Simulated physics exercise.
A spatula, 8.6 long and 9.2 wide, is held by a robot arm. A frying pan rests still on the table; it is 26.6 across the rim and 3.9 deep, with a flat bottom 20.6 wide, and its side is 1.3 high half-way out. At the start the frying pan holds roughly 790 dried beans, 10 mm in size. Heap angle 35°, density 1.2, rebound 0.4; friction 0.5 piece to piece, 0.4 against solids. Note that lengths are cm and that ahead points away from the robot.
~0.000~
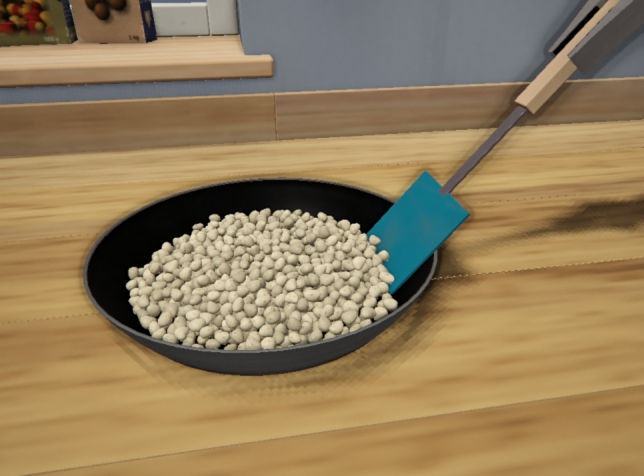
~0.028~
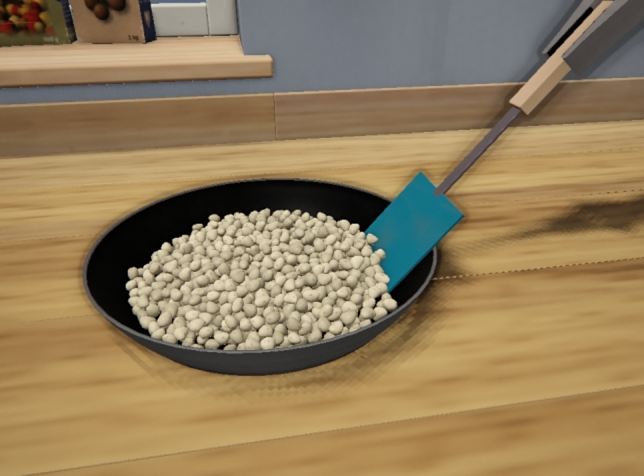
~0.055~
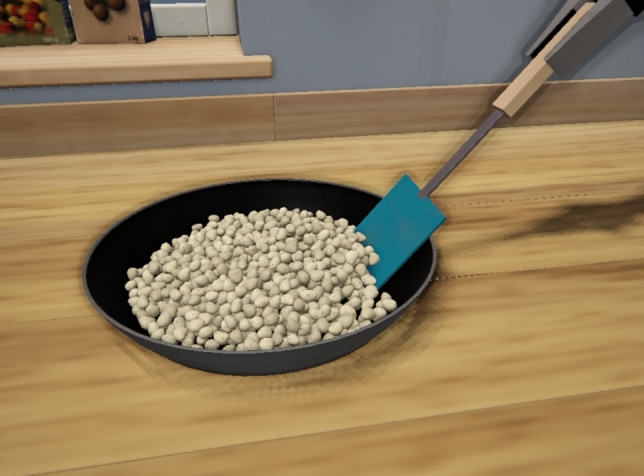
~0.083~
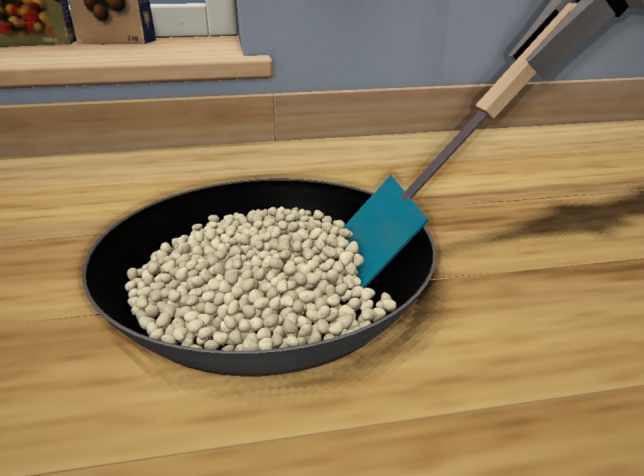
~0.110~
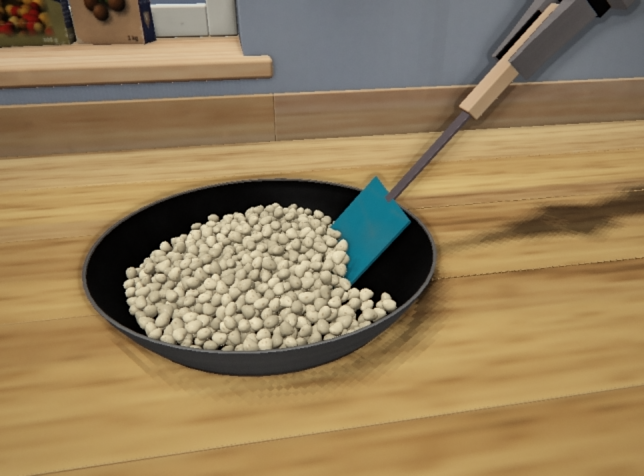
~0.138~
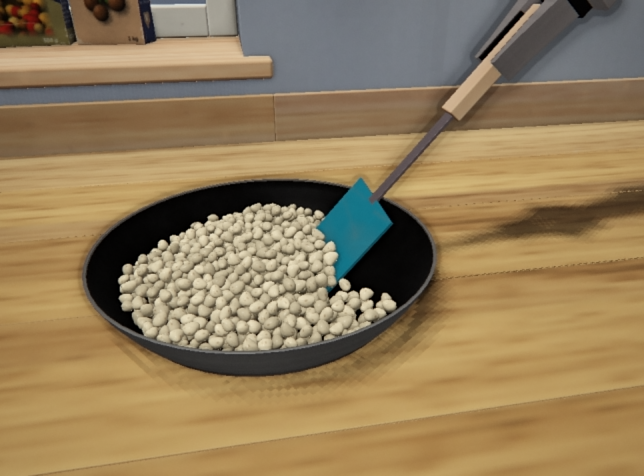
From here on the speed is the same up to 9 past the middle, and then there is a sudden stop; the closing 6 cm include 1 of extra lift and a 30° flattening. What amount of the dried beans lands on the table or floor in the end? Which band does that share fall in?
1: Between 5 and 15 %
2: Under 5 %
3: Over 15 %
Between 5 and 15 %.
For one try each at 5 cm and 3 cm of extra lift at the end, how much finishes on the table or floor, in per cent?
First try about 10 %, second try about 5 %.
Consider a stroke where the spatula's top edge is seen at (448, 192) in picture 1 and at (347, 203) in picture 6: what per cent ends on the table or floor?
Around 10 per cent finishes on the table or floor.
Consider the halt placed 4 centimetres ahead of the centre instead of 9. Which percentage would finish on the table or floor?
Then roughly 0 percent would finish on the table or floor.
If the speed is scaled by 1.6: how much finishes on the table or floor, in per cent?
Estimate: Close to 10 %.
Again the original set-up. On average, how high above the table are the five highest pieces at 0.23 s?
Height: Approx. 4 cm.
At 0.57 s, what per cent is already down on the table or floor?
Roughly 8 percent of it.
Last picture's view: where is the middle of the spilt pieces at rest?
Near pixel (67, 293).
After 0.23 s, sloping 49°, highest piece 4 above the table; 788 in the frying pan.
After 0.32 s, sloping 35°, highest piece 6 above the table; 785 in the frying pan, 3 on the blade or in flight.
After 0.57 s, sloping 19°, highest piece 6 above the table; 729 in the frying pan, 58 on the table or floor, 1 on the blade or in flight.
After 1.62 s, sloping 19°, highest piece 6 above the table; 729 in the frying pan, 59 on the table or floor.
At rest, 729 in the frying pan, 59 on the table or floor. That is 7 % on the table or floor.
